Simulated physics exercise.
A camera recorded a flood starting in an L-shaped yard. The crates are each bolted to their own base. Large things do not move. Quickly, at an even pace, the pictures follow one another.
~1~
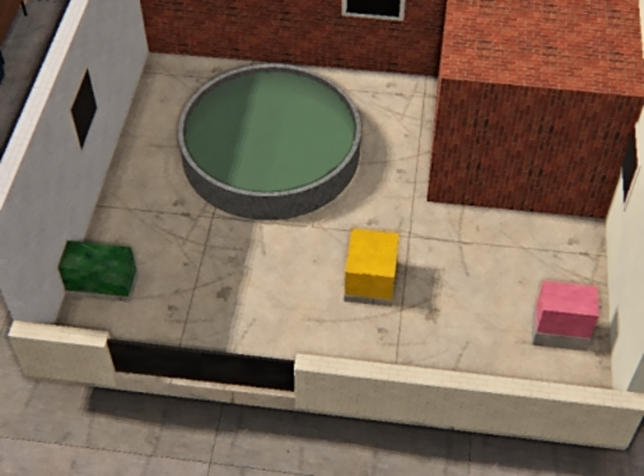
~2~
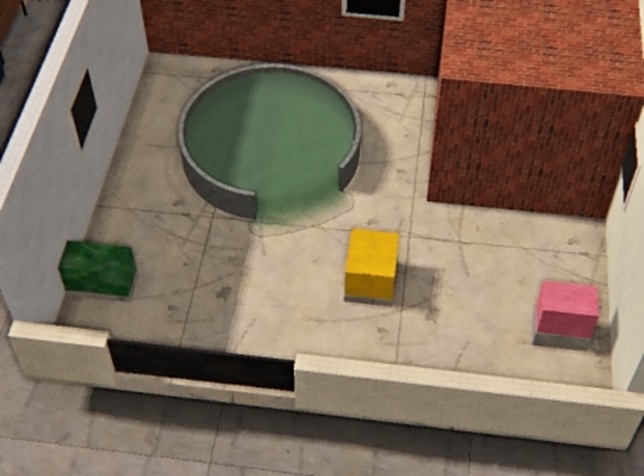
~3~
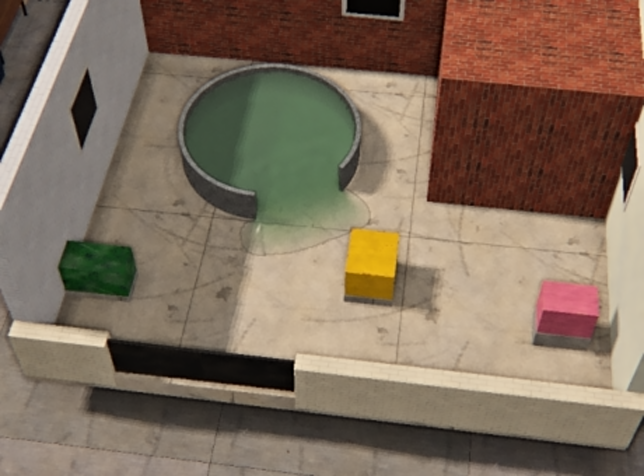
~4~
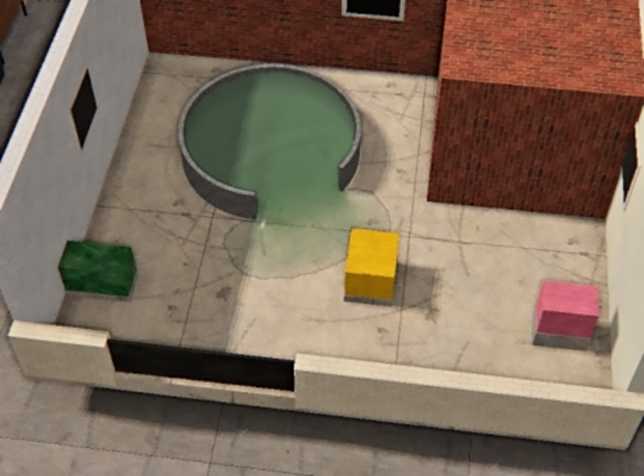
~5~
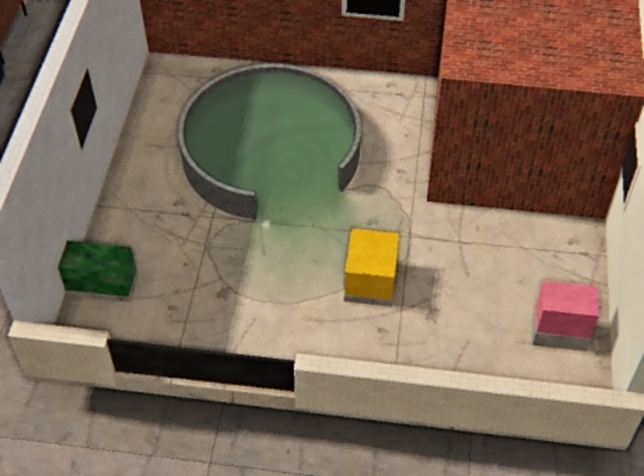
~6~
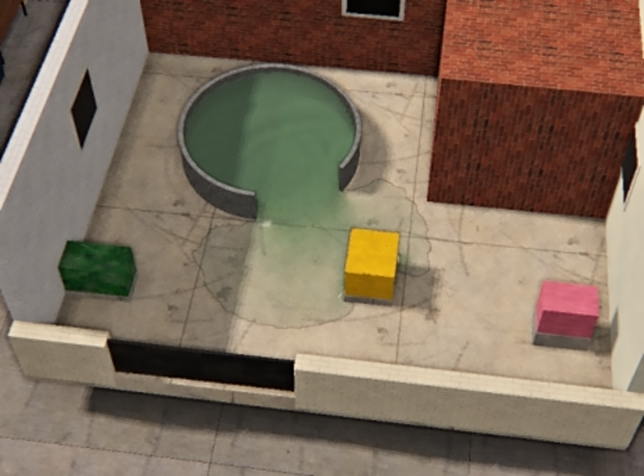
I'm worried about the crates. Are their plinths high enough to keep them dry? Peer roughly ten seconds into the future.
Well, the yellow crate will get wet, the green crate will get wet, the pink crate will stay dry.
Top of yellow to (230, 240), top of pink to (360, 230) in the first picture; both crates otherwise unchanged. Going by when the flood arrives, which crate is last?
Last: The green-painted one.
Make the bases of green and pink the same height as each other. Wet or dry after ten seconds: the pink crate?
The pink crate is reached.
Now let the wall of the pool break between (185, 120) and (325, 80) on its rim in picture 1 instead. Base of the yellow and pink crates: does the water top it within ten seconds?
The yellow one is untouched; the pink one is untouched.
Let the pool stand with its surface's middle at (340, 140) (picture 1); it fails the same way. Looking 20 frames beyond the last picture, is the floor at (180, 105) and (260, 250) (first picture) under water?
Taking the spots in order: Bare, swamped.
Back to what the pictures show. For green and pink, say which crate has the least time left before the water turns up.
That's the pink-painted one.
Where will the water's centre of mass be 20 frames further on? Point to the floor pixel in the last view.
Near (305, 228).
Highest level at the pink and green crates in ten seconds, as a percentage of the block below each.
60 and 200 per cent, roughly.
A moment on, water covers 25 % of the floor; the yellow crate water round its plinth, the green crate not reached, the pink crate not reached.
Next, water covers 40 % of the floor; the yellow crate water round its plinth, the green crate not reached, the pink crate water round its plinth.
Then, water covers 60 % of the floor; the yellow crate water round its plinth, the green crate water round its plinth, the pink crate water round its plinth.
Later, water covers 75 % of the floor; the yellow crate water round its plinth, the green crate water round its plinth, the pink crate water round its plinth.
In the end, water covers 95 % of the floor; the yellow crate was topped, the green crate was topped, the pink crate stayed above the water.
